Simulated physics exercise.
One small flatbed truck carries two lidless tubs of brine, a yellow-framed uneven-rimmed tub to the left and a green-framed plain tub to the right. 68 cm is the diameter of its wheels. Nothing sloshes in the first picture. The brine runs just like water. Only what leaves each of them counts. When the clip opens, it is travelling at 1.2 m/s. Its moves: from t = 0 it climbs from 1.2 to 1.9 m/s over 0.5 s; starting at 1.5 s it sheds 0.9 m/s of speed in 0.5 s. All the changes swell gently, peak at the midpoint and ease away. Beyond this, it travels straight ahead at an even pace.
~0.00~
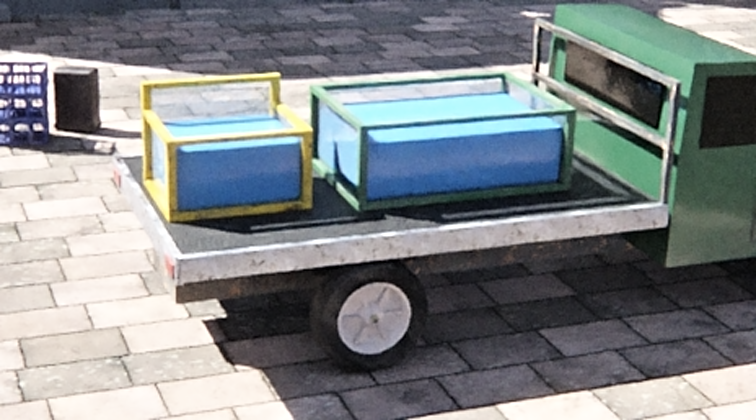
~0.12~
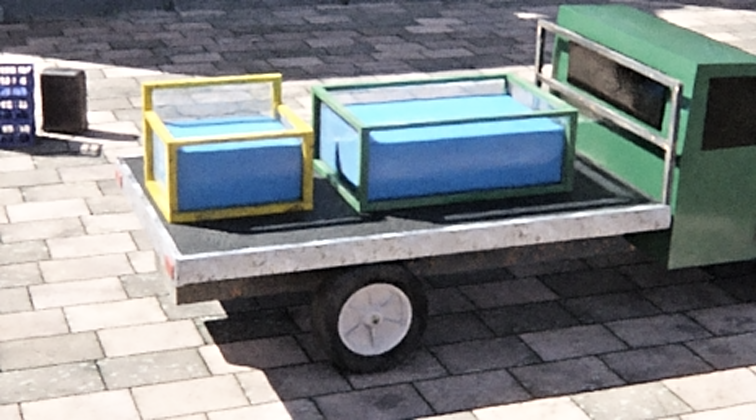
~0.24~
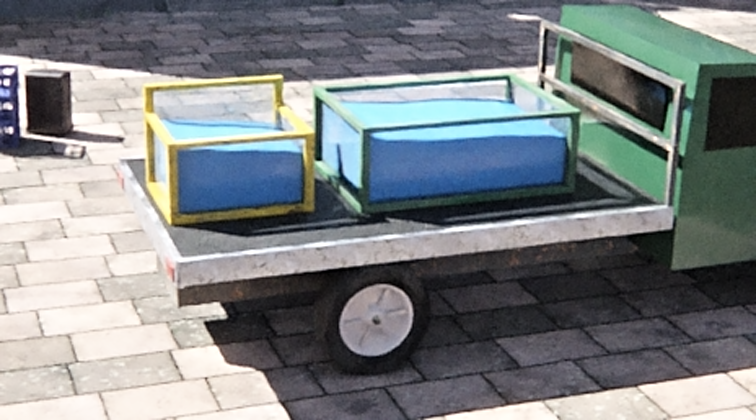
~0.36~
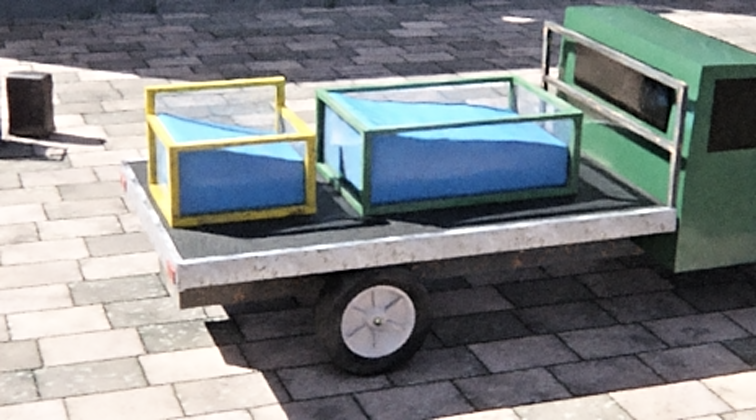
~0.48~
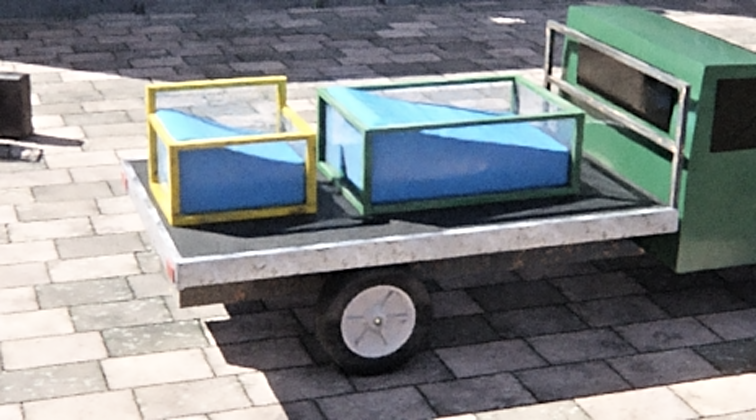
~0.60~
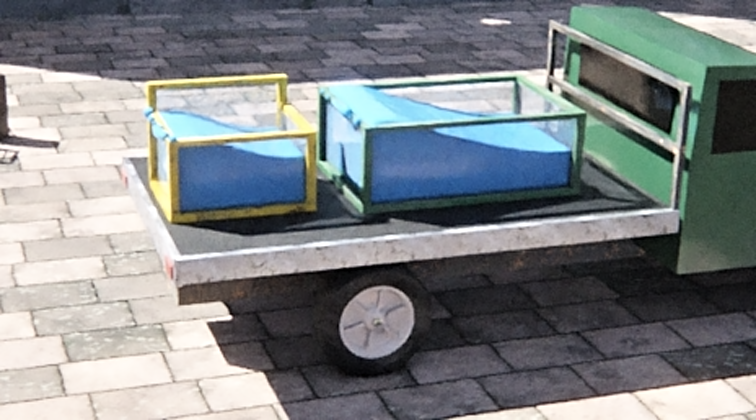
At the start, blue liquid lies nearly level in a yellow-framed tub and a larger green-framed tub on a flatbed truck. As the truck rolls right past a blue crate and dark box, the liquid in both tubs sinks toward the cab and climbs clearly at the left, its surface curving.
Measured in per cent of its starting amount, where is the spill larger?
It's the left-positioned one that ends up worse off.
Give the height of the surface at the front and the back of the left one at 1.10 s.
Front 44 cm, back 28 cm.
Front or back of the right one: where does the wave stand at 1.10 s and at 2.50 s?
It leans to the forward end, then to the rear end.
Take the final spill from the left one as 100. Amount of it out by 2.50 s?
About 70 percent, give or take.
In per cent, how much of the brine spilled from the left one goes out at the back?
Share: Near 20%.
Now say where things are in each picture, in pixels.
In the first frame, left tub, front level (286, 139), back level (184, 147); right tub, front level (548, 124), back level (373, 138); the front is on the right, levels are read along the near walls.
In the second frame, left tub, front level (287, 140), back level (185, 148); right tub, front level (550, 125), back level (374, 139).
In the third frame, left tub, front level (288, 147); right tub, front level (551, 133).
In the fourth frame, left tub, front level (289, 156), back level (186, 139); right tub, front level (553, 140).
In the fifth frame, left tub, front level (290, 157), back level (187, 134); right tub, front level (555, 147), back level (378, 119).
In the sixth frame, left tub, front level (290, 152), back level (187, 136); right tub, front level (556, 147), back level (379, 117).
By 1.10 s the left one has lost nothing (front 44 cm, back 29 cm); the right one has lost nothing (front 41 cm, back 34 cm).
By 1.80 s the left one has lost nothing (front 43 cm, back 30 cm); the right one has lost 1 per cent, over the front and the back (front 39 cm, back 23 cm).
By 2.50 s the left one has lost 6 per cent, over the front, a little elsewhere (front 24 cm, back 52 cm); the right one has lost 1 per cent, over the front and the back (front 32 cm, back 38 cm).
By 4.99 s the left one has lost 10 per cent, over the front, a little elsewhere; the right one has lost 1 per cent, over the front and the back.
